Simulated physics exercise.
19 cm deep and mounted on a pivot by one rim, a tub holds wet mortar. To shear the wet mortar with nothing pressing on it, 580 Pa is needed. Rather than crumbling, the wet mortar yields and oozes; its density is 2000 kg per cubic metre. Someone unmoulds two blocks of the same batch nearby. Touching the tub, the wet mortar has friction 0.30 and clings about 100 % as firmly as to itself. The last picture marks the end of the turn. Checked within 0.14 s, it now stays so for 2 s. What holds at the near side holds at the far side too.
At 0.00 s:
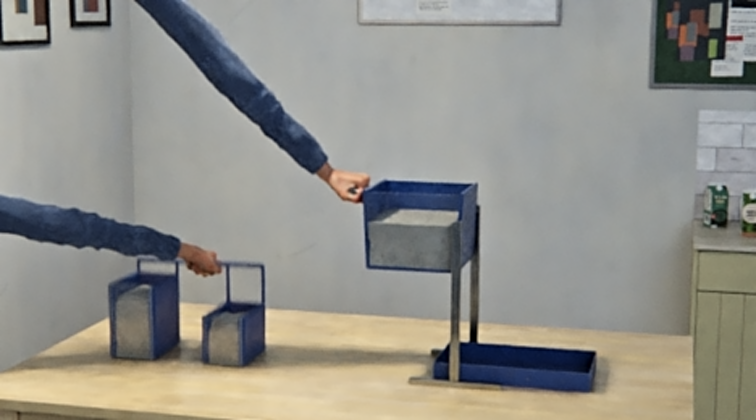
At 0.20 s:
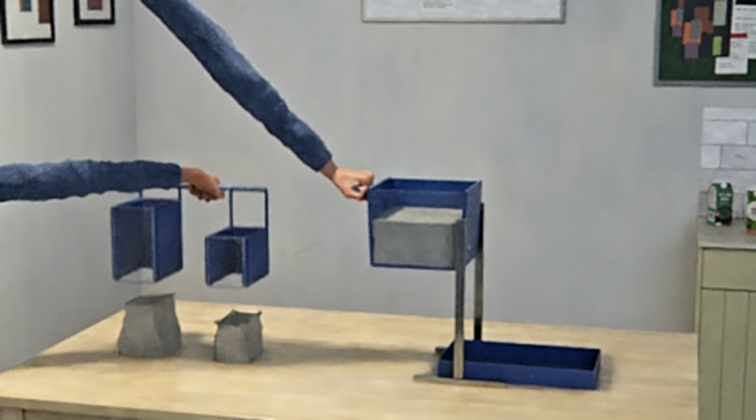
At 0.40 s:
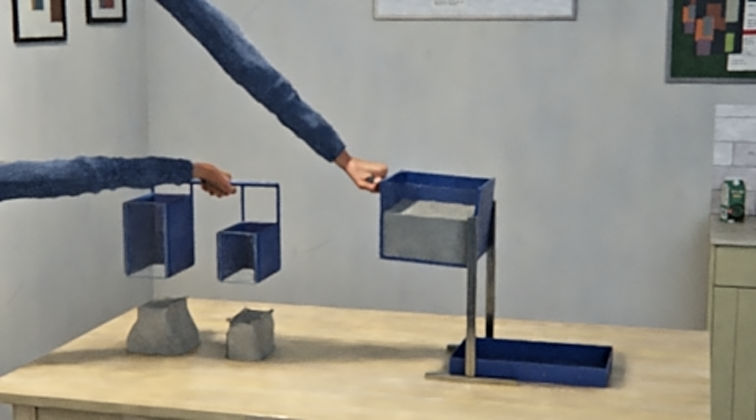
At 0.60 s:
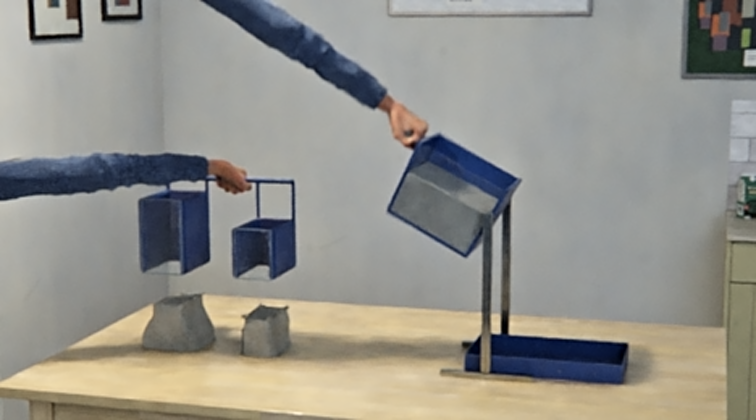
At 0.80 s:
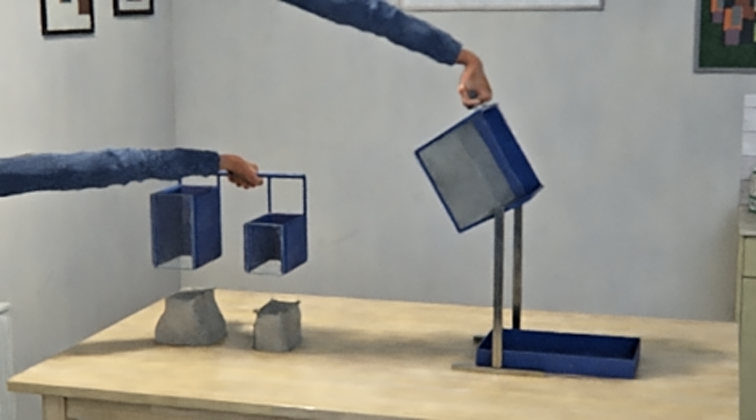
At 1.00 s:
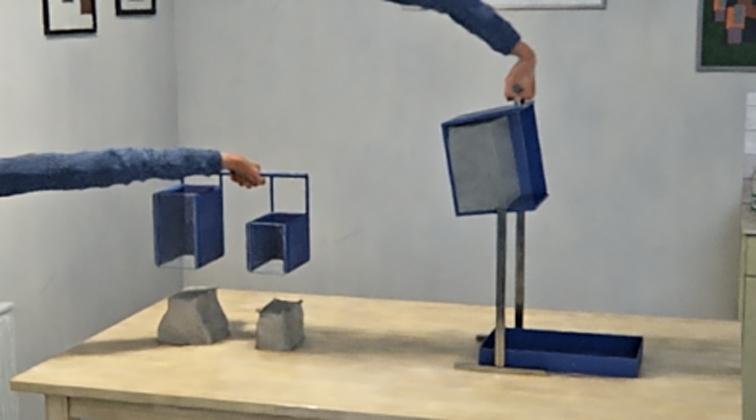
Two arms in blue sleeves reach from the left over a pale wooden table in a grey-walled room, seen from the front and slightly above. The lower hand lifts two joined blue moulds off two grey mortar blocks, and the larger left one slumps and bulges. The upper hand then steeply tilts a blue tub of grey mortar on a stand above a blue tray, as the view shifts slightly left.
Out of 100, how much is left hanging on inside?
Around 100 out of 100.
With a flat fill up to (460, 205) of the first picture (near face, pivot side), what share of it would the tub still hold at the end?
Roughly 65 per cent would still be in the tub at the end.
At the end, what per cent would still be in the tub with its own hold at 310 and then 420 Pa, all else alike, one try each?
You'd see 70 percent the first time and 70 percent the second.
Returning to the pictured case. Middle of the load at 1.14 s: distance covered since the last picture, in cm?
The distance comes to some 3 cm.
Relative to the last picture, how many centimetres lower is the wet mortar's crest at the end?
7 cm or so.
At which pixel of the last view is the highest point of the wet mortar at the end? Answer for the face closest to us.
The highest point sits at around (477, 149).
After 1.14 s, the tub is at 80 degrees and holds 100 %.
After 1.31 s, the tub is at 80 degrees and holds 100 %.
After 1.48 s, the tub is at 80 degrees and holds 100 %.
After 1.65 s, the tub is at 80 degrees and holds 100 %.
After 3.00 s, at the end, the tub is at 80 degrees and holds 100 %.
